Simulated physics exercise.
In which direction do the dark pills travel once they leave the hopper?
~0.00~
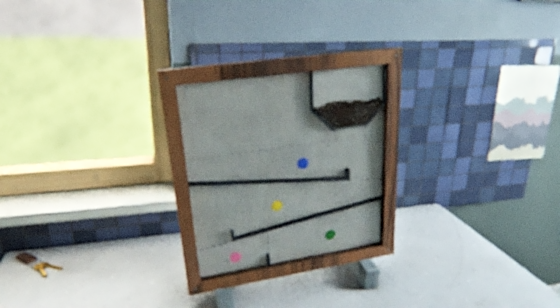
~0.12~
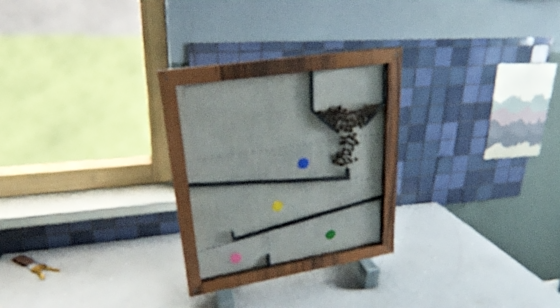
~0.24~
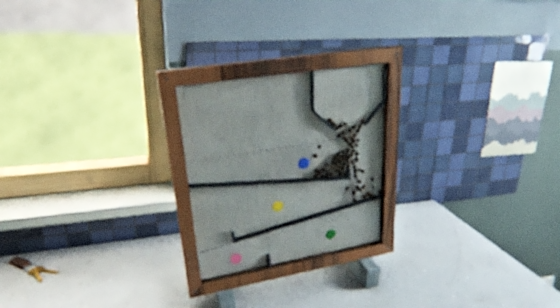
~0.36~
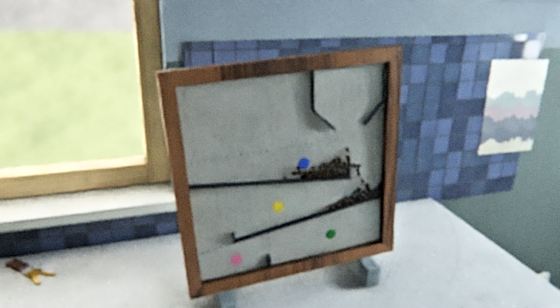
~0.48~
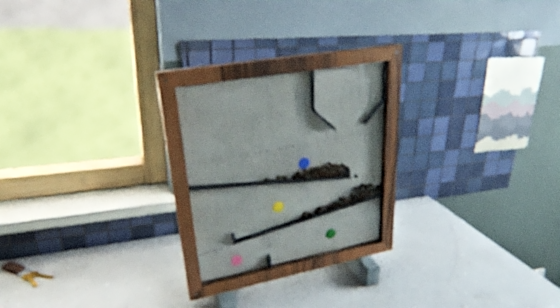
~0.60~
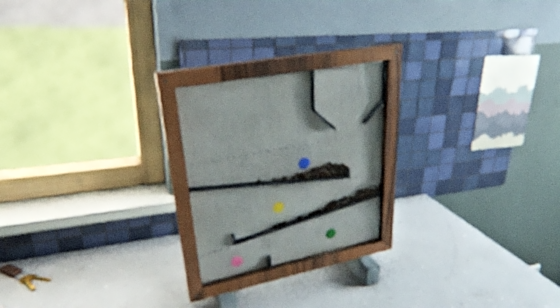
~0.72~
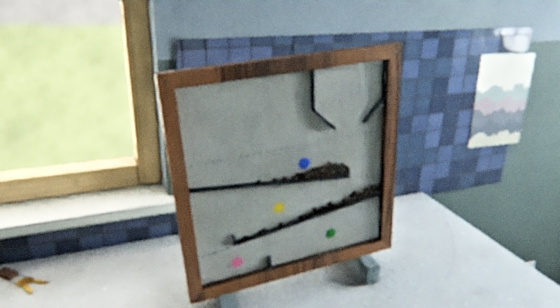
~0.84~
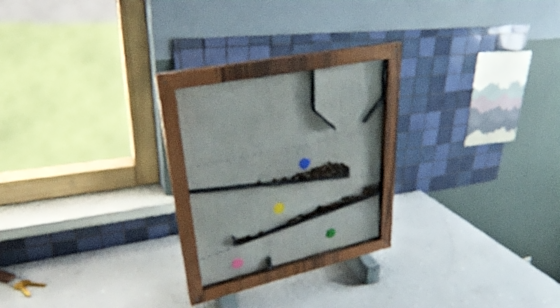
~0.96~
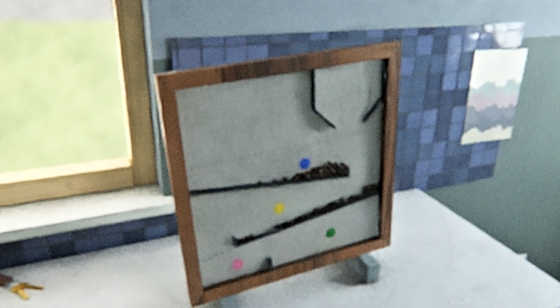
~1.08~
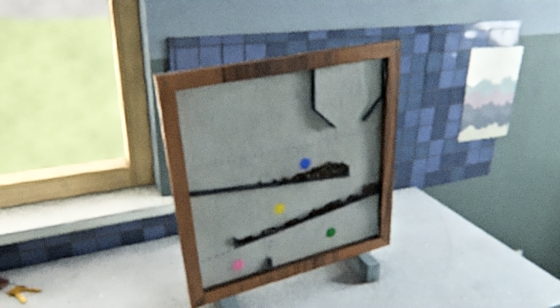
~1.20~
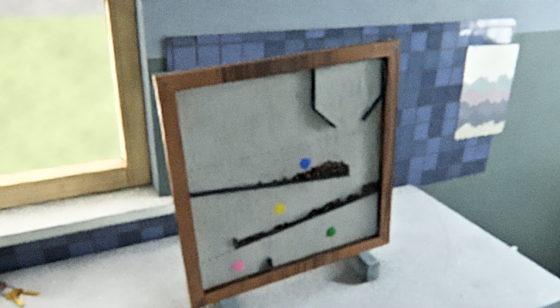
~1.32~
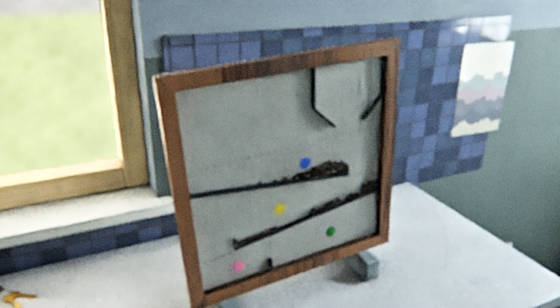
The dark pills move down, falling from the hopper onto the ledges below.
